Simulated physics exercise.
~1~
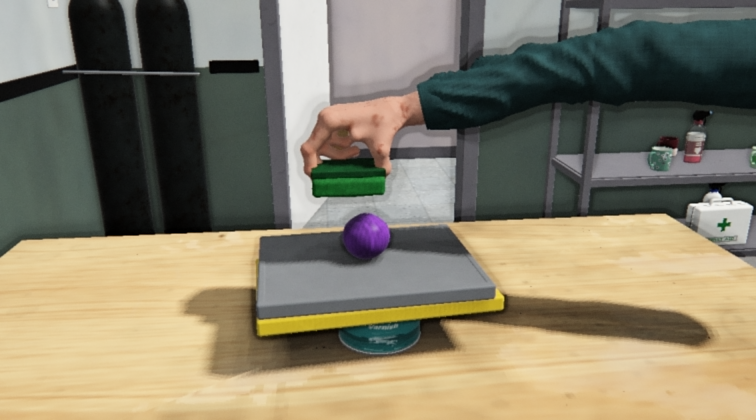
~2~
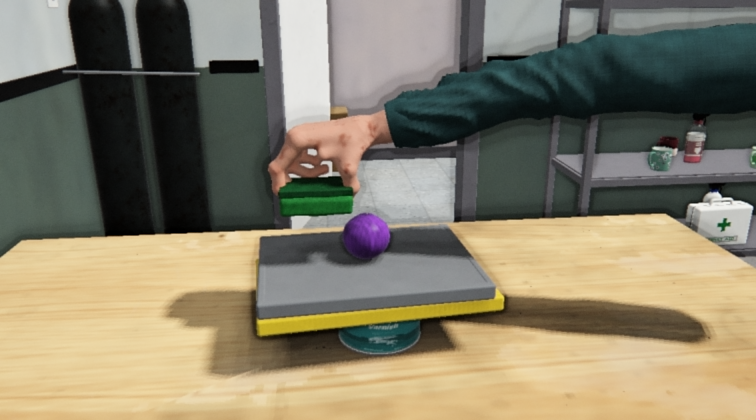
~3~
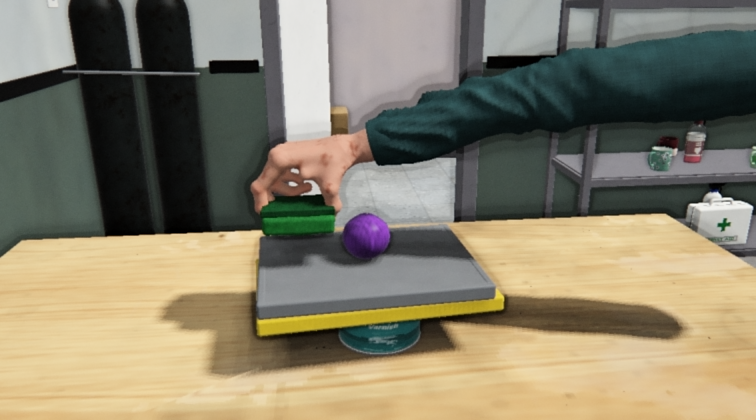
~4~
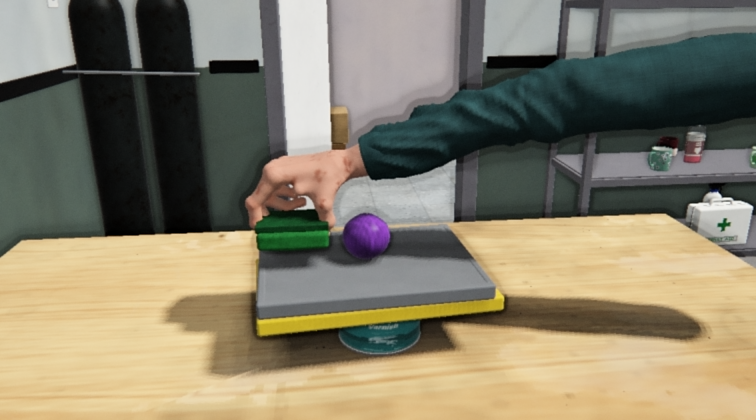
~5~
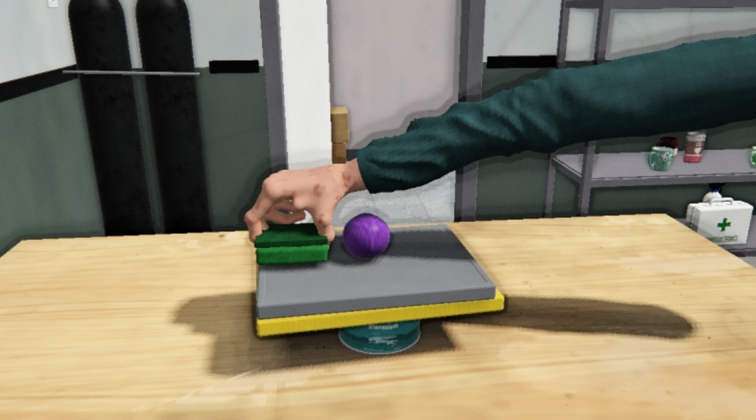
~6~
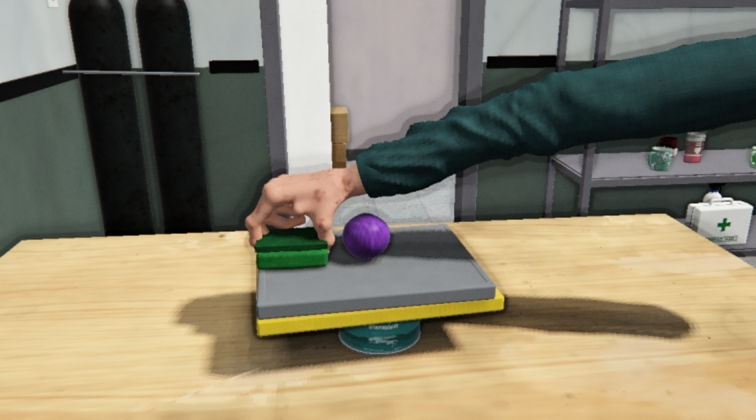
A hand in a dark green sleeve reaches in from the right over a wooden table, seen from the front in a room with a door and shelves. A purple ball sits on a grey tray with a yellow layer beneath, above a teal can. The hand lowers a green sponge leftward and down onto the tray's left side, while the camera stays still.
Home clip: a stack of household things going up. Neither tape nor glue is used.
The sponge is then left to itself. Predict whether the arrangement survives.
Nothing drops.
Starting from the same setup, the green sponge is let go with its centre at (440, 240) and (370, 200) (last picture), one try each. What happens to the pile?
Attempt one, the pile survives; attempt two, it falls over.
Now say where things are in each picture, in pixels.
The first picture shows still above its spot; green sponge (348, 178); grey tray (367, 265).
The second picture shows still above its spot; green sponge (316, 197).
The third picture shows still above its spot; green sponge (299, 215); grey tray (367, 265).
The fourth picture shows still above its spot; green sponge (293, 230).
The fifth picture shows still above its spot; green sponge (292, 244); grey tray (367, 265).
The sixth picture shows in place under the hand; green sponge (293, 248).
Then, 0.30 s later than the last frame, all is still.
Then, 0.70 s later than the last frame, green sponge resting near (293, 249).
When it is over, all 5 as before. End places, in pixels of the last picture, green sponge near (293, 249). The pile stays up.
